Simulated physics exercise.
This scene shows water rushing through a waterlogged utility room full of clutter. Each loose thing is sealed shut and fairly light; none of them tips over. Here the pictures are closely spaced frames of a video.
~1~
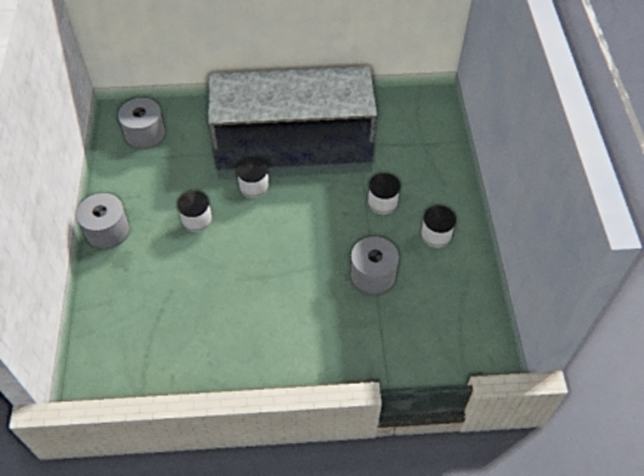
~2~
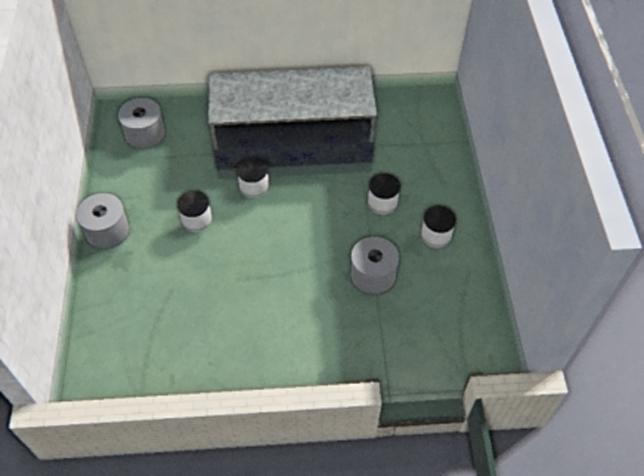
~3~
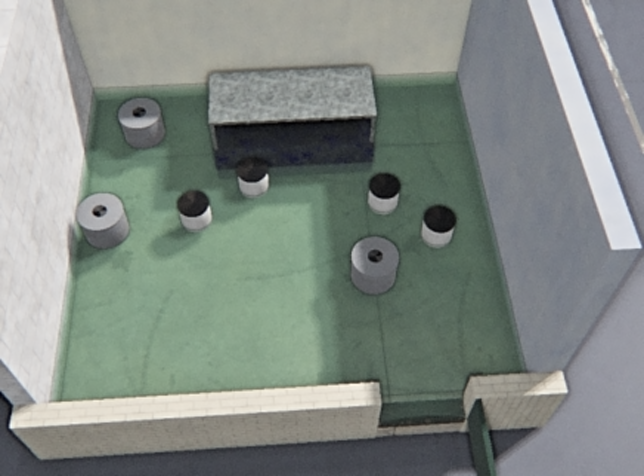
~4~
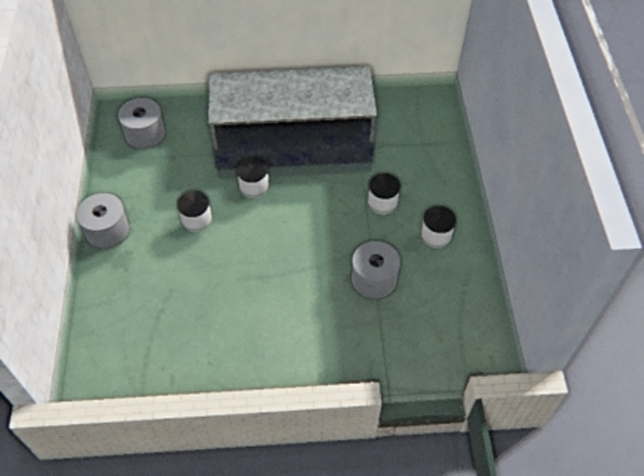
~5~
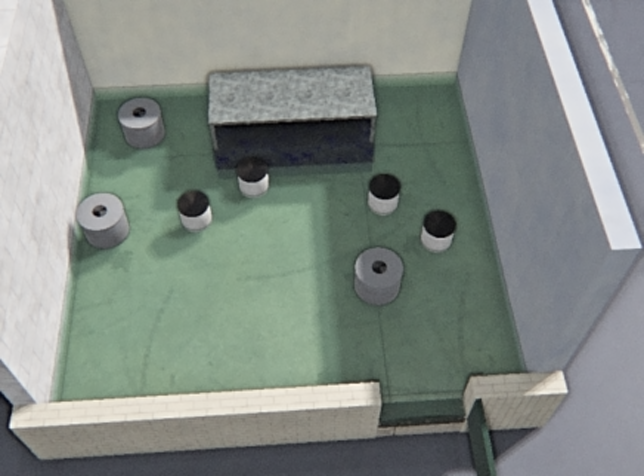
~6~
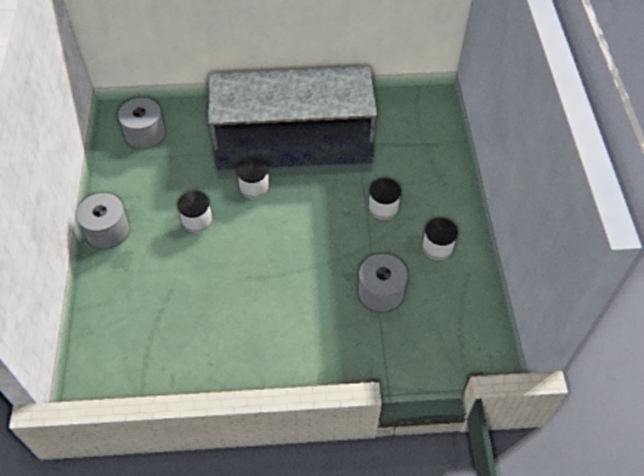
A green door in the front wall of a flooded room swung outward, and then the nearest gray tub drifted slightly toward the opening, with the two dark-topped pails beside it barely shifting.
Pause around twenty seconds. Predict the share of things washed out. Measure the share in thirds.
It comes out within one to two thirds.
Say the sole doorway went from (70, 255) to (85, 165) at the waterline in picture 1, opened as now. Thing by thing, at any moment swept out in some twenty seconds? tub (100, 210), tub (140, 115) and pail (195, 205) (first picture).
Lab log - 1: Escaped; 2: Escaped; 3: Escaped.
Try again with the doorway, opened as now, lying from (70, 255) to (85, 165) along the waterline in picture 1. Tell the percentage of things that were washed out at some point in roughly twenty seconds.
Close to 60 percent.
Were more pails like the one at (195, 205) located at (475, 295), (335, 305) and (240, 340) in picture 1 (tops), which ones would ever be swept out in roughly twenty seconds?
Taken in the given order, the three: Exits at some point, exits at some point and exits at some point.
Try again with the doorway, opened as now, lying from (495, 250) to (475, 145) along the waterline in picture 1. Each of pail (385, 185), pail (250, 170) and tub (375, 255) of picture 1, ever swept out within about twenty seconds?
Result by object, in the order asked: Flushed / flushed / flushed.
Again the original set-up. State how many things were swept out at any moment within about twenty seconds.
That gives 3.
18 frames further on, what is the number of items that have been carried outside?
The answer here is 1.
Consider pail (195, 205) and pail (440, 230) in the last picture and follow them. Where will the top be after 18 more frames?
My guess is close to (242, 226), then close to (461, 352).
A moment on, 0 of 7 are out; 7 afloat.
Next, 1 of 7 are out; 6 afloat.
Later, 3 of 7 are out; 4 afloat.
In the end, 3 of 7 are out; 4 afloat.
